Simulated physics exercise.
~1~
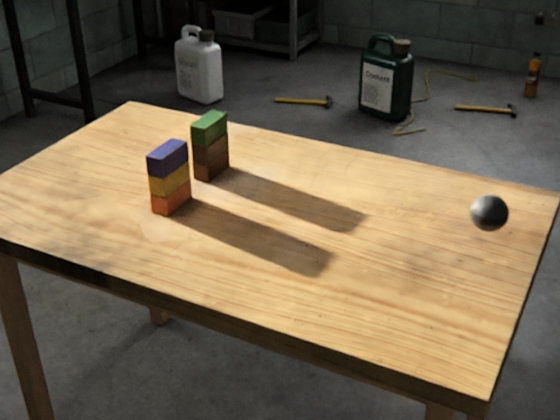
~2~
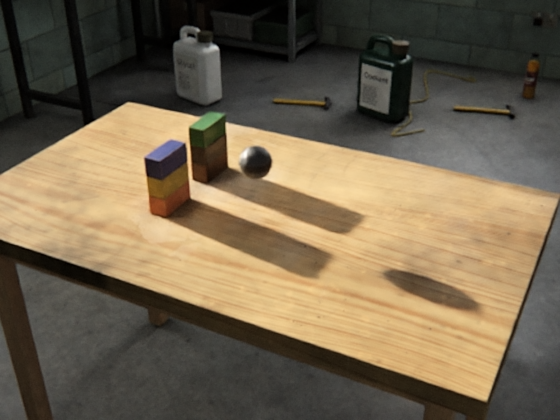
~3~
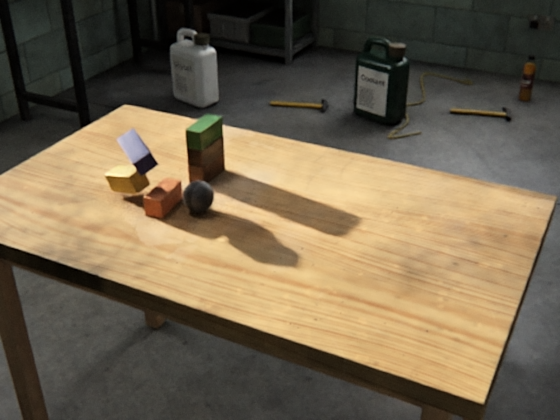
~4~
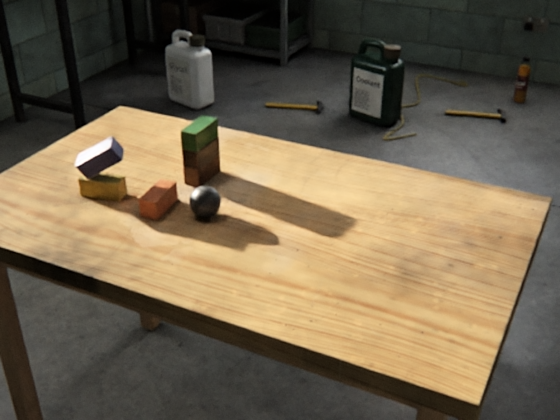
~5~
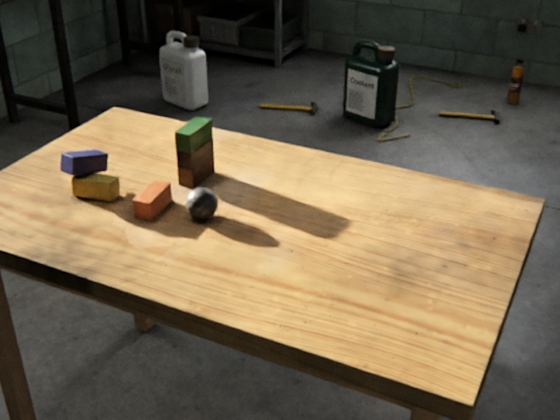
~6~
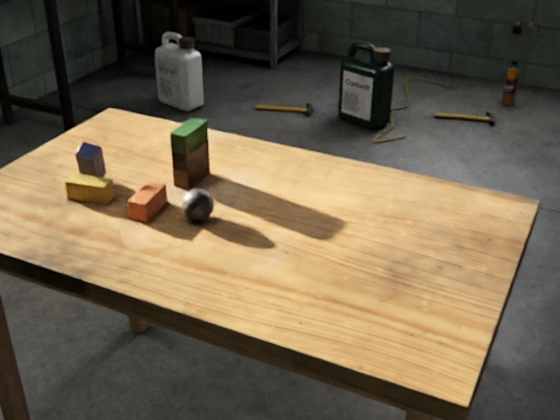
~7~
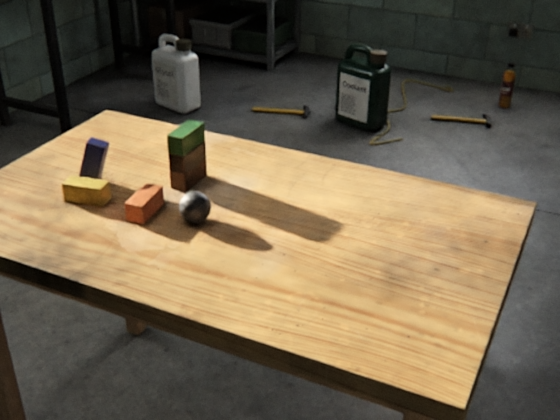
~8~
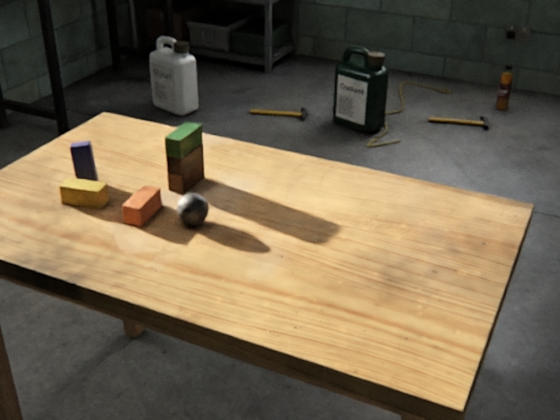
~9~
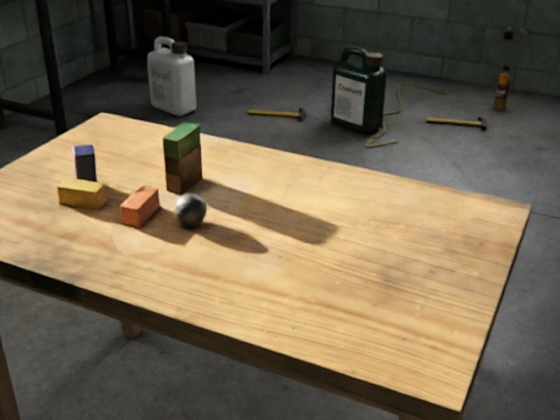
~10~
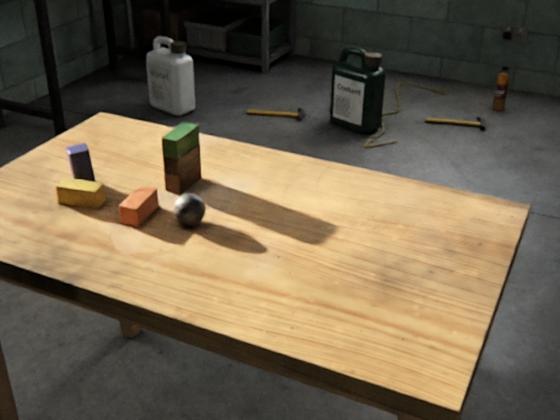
A pale wooden table stands in a dim, grey workshop, seen from above at an angle, with jugs and hammers on the floor behind. On its left half are two small stacks of blocks, blue over yellow over orange in front and green over black and brown just behind. A grey ball flies in from the right and strikes the front stack, knocking the blue and yellow blocks away to the left. The blue block tumbles and turns before settling behind the yellow one. The ball rests beside the orange block, while the green-topped stack stays standing.
